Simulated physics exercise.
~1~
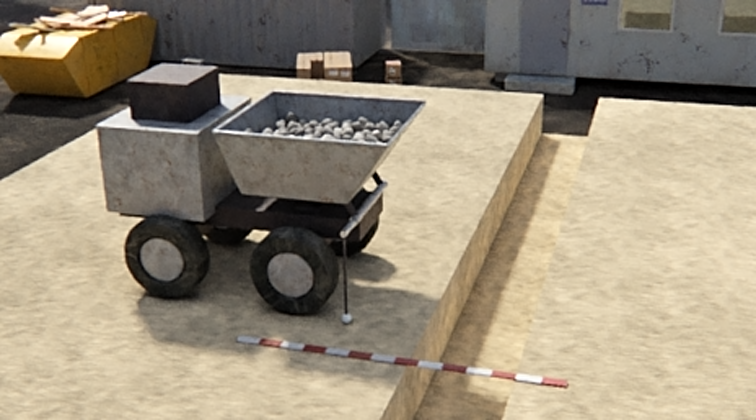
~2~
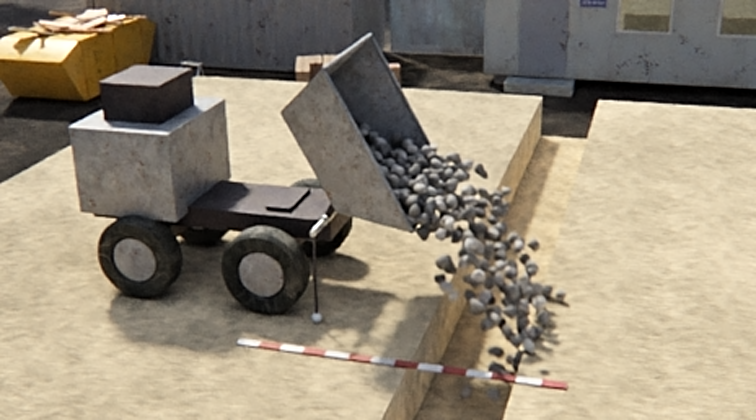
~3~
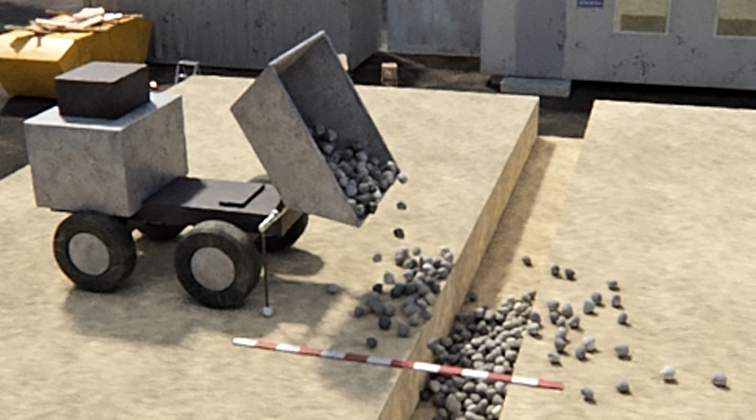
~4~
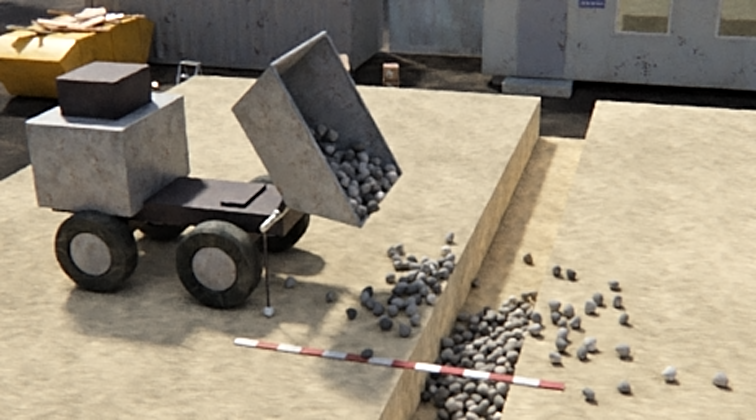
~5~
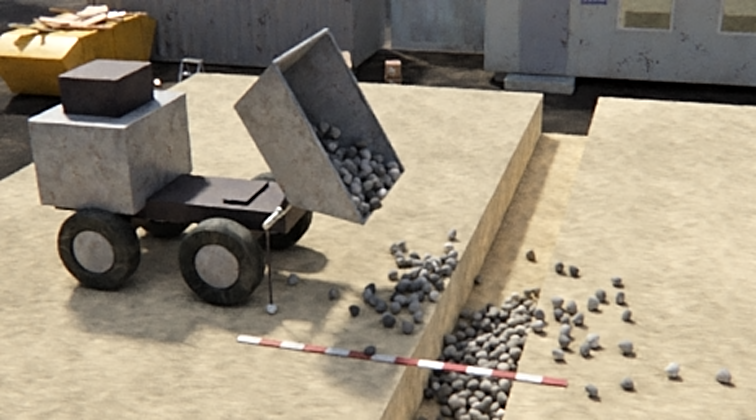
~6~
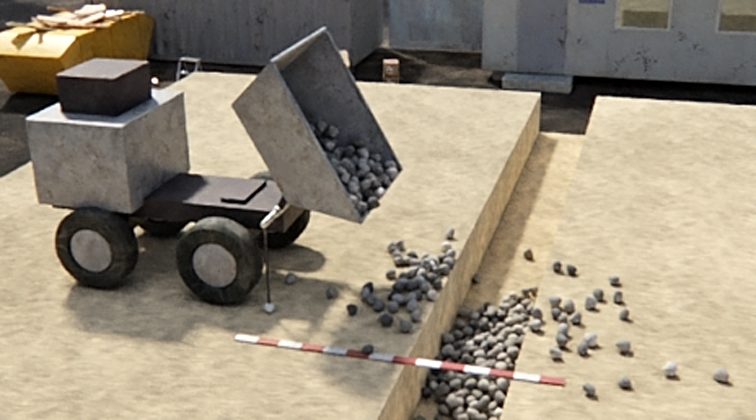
A small dumper tipped its grey skip and poured rounded stones toward a trench while rolling back to the left. Many landed in the trench, some fell short or scattered beyond it, and a good part stayed in the raised skip.
